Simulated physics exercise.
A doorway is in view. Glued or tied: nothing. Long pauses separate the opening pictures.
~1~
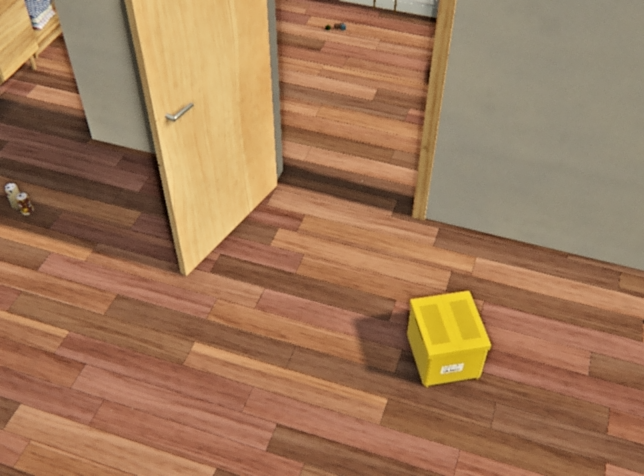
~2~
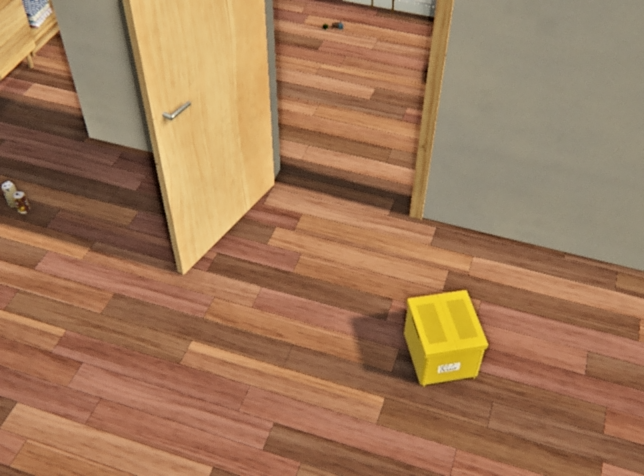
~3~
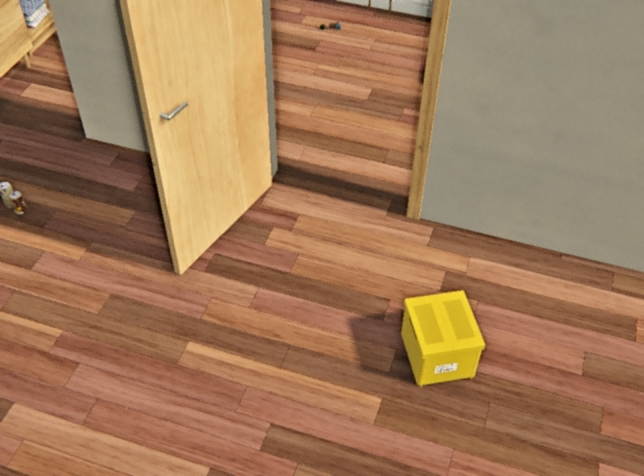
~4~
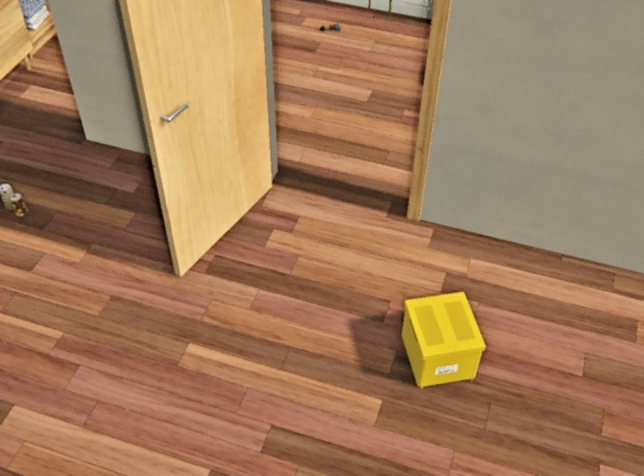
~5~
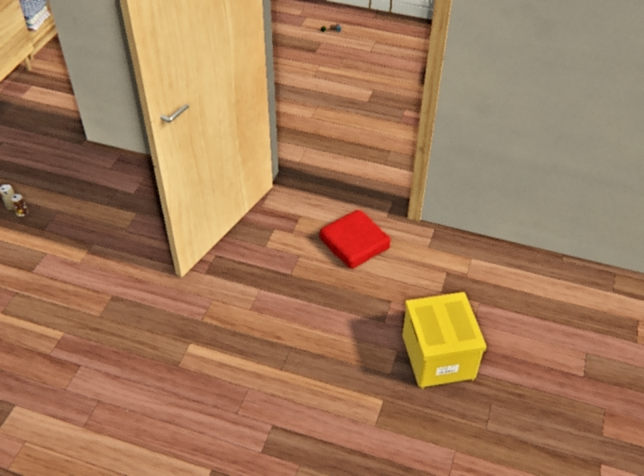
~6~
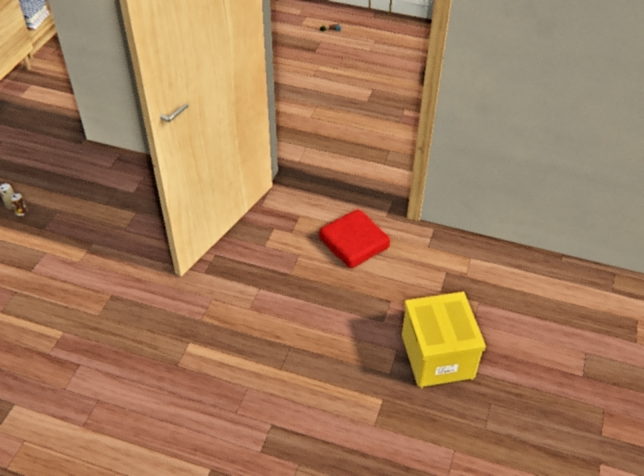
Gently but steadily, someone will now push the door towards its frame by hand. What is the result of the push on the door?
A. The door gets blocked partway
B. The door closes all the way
Answer: A.
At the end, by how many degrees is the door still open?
About 20°.
Then, 0.70 s later than the last frame, door at 85°.
Then, 1.30 s later than the last frame, door at 48°.
Then, 1.50 s later than the last frame, door at 34°; red cushion moved a little near (364, 234).
Then, 1.70 s later than the last frame, door at 21°; red cushion moved about its own width near (384, 220).
When it is over, door at 21°; moved from the start, red cushion; yellow tote as before. End places, in pixels of the last picture, red cushion near (384, 220).
